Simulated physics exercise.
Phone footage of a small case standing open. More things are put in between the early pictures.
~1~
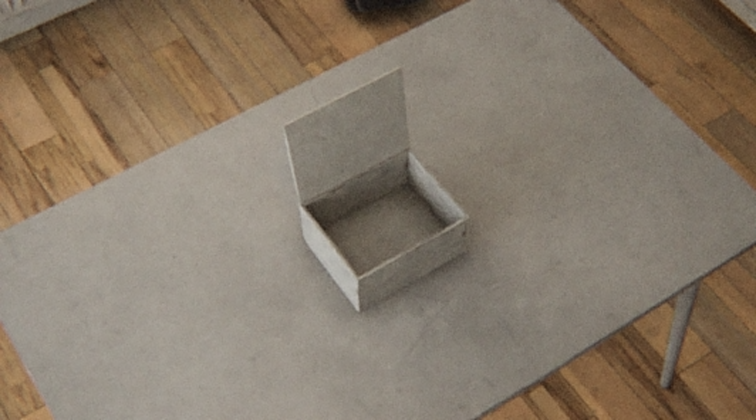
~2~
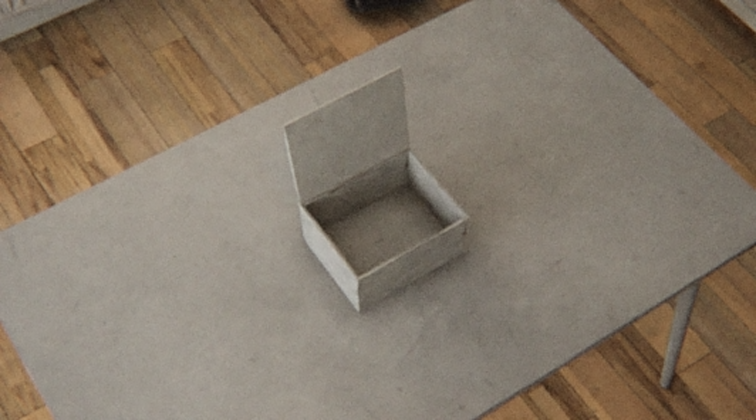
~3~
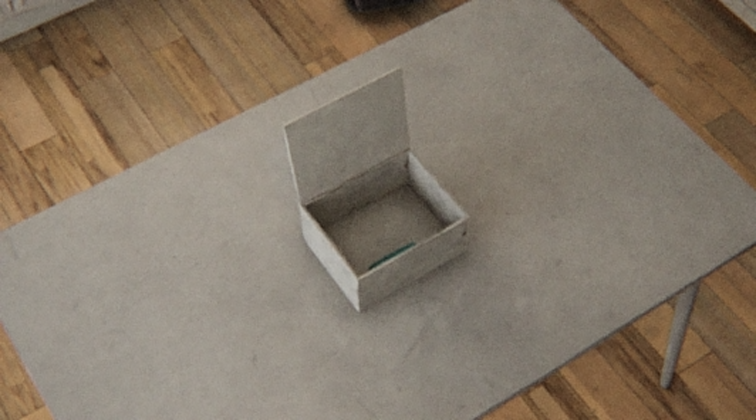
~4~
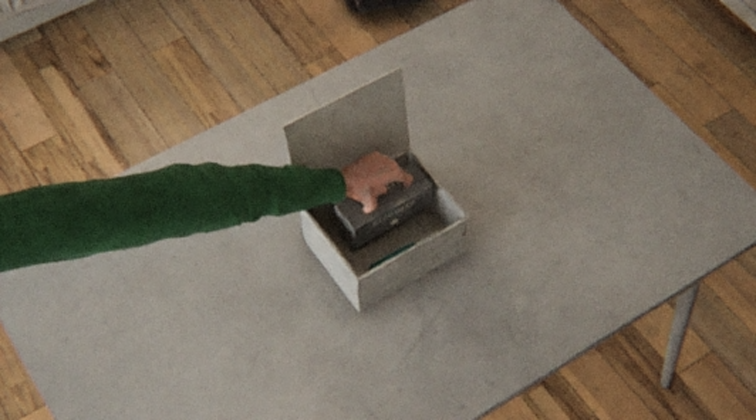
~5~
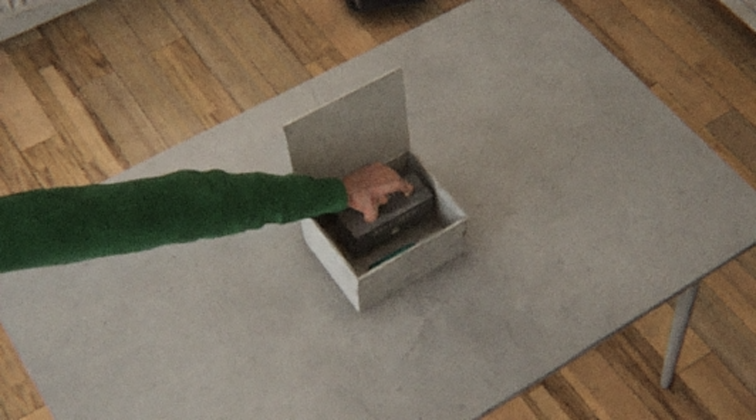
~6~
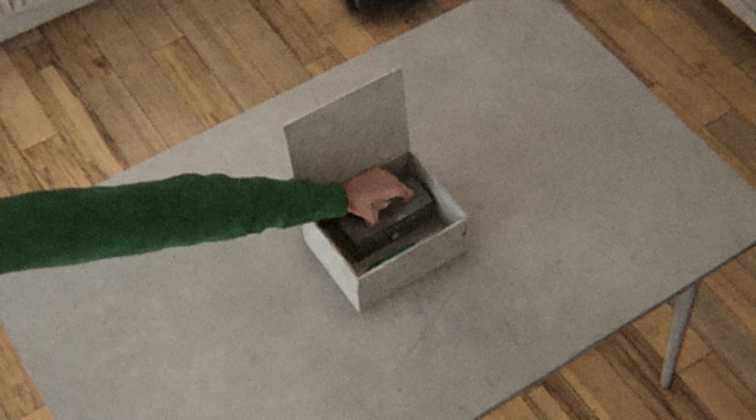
The clip shows an open, empty case on a grey table, where a small greenish object appears inside; then a green-sleeved arm reaches in from the left and lowers a dark grey carton into the case, still holding it.
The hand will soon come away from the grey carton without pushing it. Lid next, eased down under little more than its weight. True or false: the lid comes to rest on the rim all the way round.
True.
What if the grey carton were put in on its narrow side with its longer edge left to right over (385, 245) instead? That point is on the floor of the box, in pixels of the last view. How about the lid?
The lid settles shut this time.
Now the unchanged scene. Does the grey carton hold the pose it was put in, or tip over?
It stays as it was set.
Then, 1.40 s past the last view, lid 72° above the rim.
Then, 2.00 s past the last view, lid 30° above the rim.
Finally, lid shut; both still in place. Final places as the last picture's camera would see them, grey carton near (385, 219).
